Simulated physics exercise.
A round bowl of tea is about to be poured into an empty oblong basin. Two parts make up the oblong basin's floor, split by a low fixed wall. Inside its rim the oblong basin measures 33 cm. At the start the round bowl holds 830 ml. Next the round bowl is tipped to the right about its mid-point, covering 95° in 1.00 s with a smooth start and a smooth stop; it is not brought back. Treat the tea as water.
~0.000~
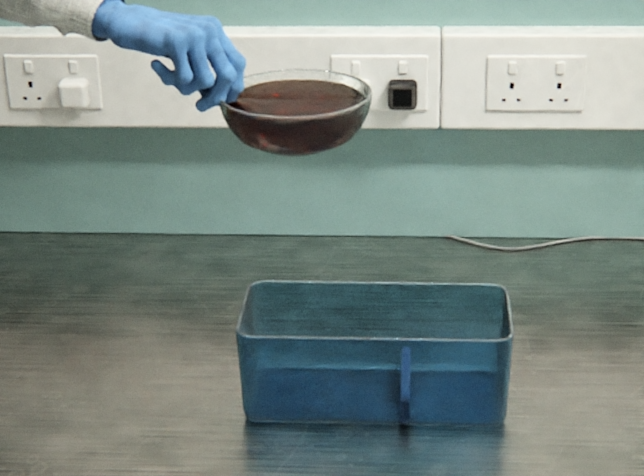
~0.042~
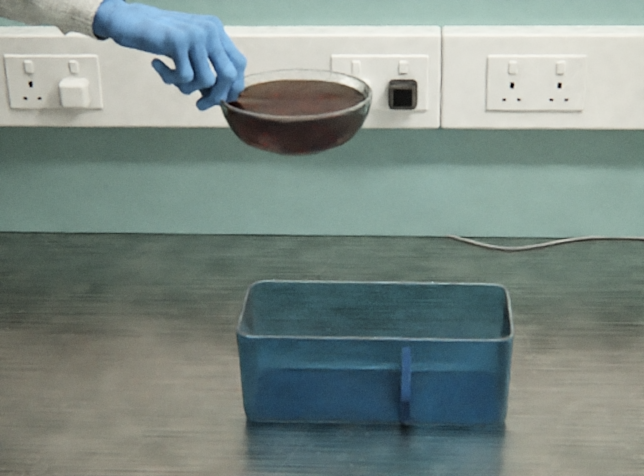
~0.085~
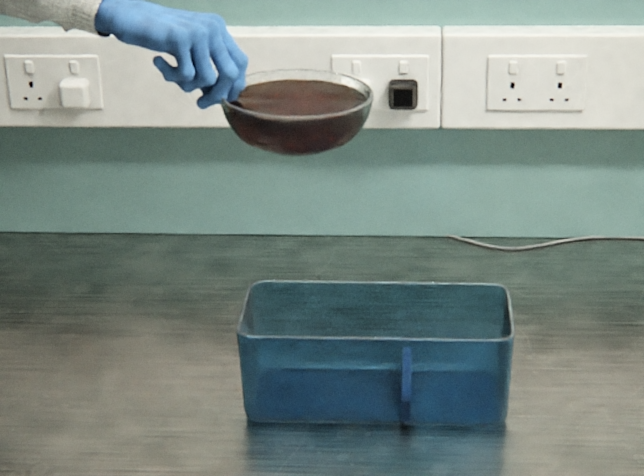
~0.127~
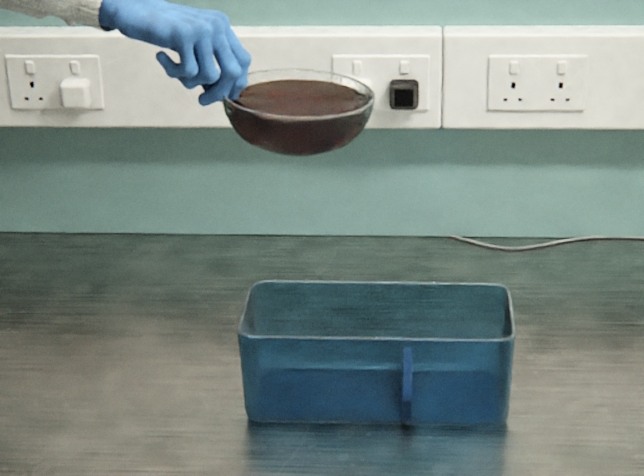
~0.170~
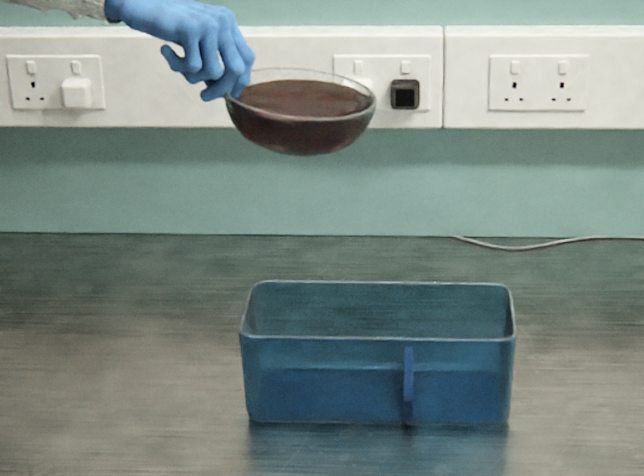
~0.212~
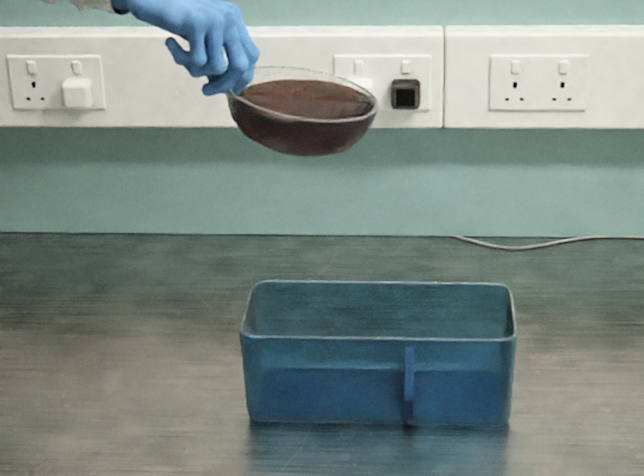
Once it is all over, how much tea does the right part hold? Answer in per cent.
The right part holds about 57 per cent.
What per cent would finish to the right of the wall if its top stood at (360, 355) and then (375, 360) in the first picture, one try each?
Some 90 in a hundred, then some 85 in a hundred.
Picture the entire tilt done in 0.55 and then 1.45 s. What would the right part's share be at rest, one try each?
Respectively about 45 and 60 percent.
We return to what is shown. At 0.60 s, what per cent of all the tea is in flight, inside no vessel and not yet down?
It comes to about 58 percent.
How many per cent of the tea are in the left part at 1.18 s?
The left part holds some 28 per cent.
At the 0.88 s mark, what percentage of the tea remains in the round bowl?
Share remaining: Approx. 2 %.
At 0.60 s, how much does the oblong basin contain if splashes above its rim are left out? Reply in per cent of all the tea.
Close to 10 in a hundred.
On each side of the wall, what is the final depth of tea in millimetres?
Final reading - left some 12 mm, right some 30 mm.
After 0.60 s the tilt is 62° and 34 per cent is still to pour, 1 is left of the wall and 8 right of it.
After 0.88 s the tilt is 92° and 2 per cent is still to pour, 12 is left of the wall and 69 right of it.
After 1.18 s the tilt is 95° and 0 per cent is still to pour, 28 is left of the wall and 67 right of it.
After 1.50 s the tilt is 95° and 0 per cent is still to pour, 37 is left of the wall and 58 right of it.
In the end 38 per cent lies left of the wall, 57 right of it and 5 outside.
